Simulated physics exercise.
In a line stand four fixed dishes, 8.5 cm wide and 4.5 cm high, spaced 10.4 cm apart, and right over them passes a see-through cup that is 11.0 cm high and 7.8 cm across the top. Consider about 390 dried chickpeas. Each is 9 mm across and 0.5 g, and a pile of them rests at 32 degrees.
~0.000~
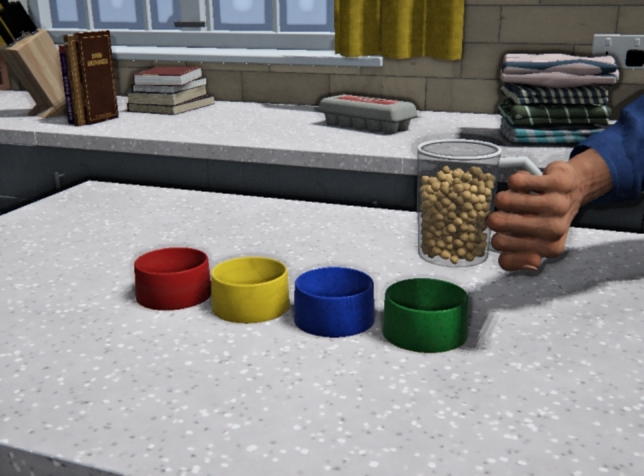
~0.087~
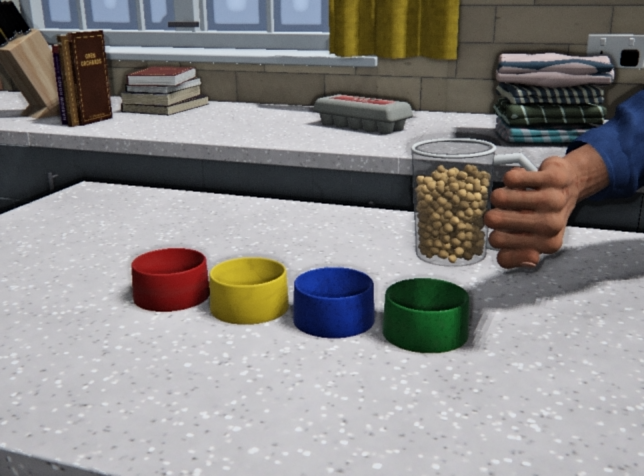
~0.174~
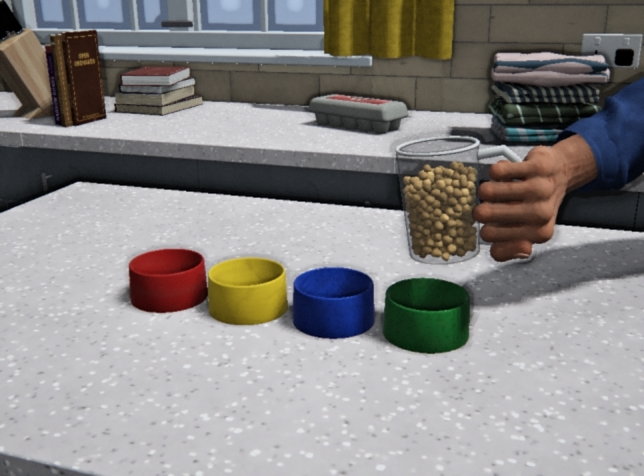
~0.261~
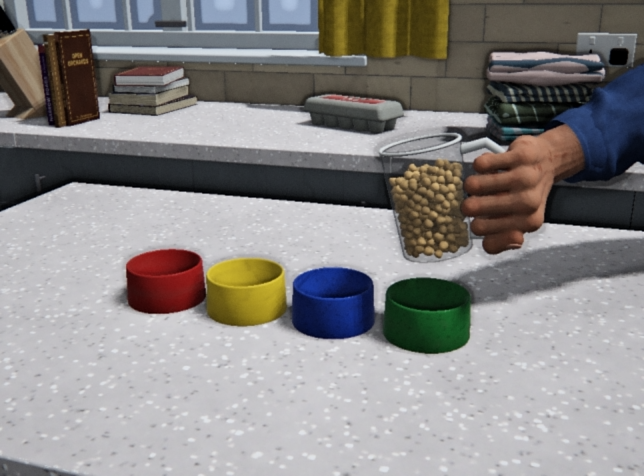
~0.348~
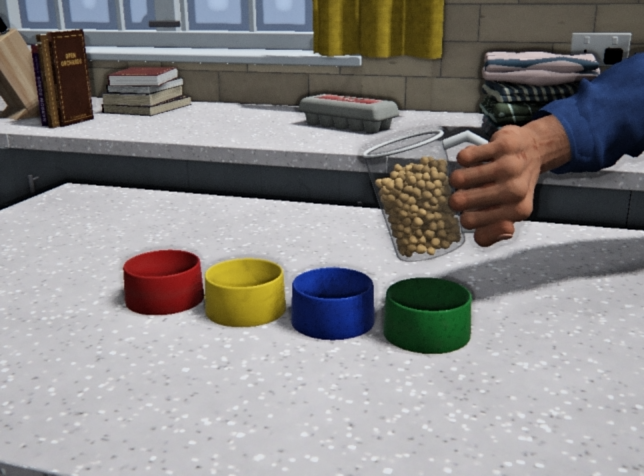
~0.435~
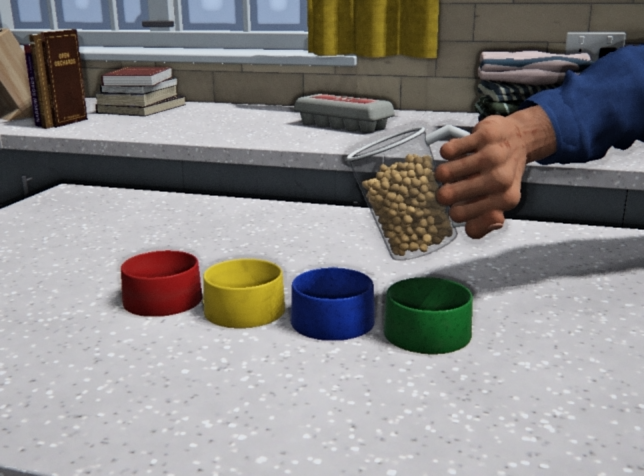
On a speckled kitchen counter, a hand in a blue sleeve holds a clear cup of chickpeas upright near a row of red, yellow, blue and green dishes. The hand moves the cup a short way left, gradually tilting it toward the dishes, with the chickpeas still inside.
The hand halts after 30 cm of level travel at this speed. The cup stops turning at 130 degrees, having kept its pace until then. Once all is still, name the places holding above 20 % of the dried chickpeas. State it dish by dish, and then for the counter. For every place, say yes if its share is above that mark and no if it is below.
Red: Yes, blue: No, green: No, yellow: No, counter: Yes.
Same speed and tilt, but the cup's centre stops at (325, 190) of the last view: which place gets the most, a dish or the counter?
Result: Biggest portion at yellow.
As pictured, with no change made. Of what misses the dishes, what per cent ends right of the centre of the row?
Roughly 0 per cent of them.
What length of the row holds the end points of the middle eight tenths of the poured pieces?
That stretch comes to around 13 cm.
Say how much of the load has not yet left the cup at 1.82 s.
That would be some 95 per cent.
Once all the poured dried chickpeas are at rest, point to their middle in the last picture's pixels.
Somewhere near (152, 282) in the last picture.
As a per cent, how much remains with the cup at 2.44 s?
About 0 percent of the load.
After 1.27 s, tilt 73 degrees; cup holds 100 %.
Then, at 1.82 s, tilt 106 degrees; cup holds 95 %, red 5 %.
Then, at 2.44 s, tilt 130 degrees; cup holds 0 %, red 75 %.
By 2.9 s all is still; red 70 %, blue 0 %, green 0 %, yellow 0 %, counter 30 %.
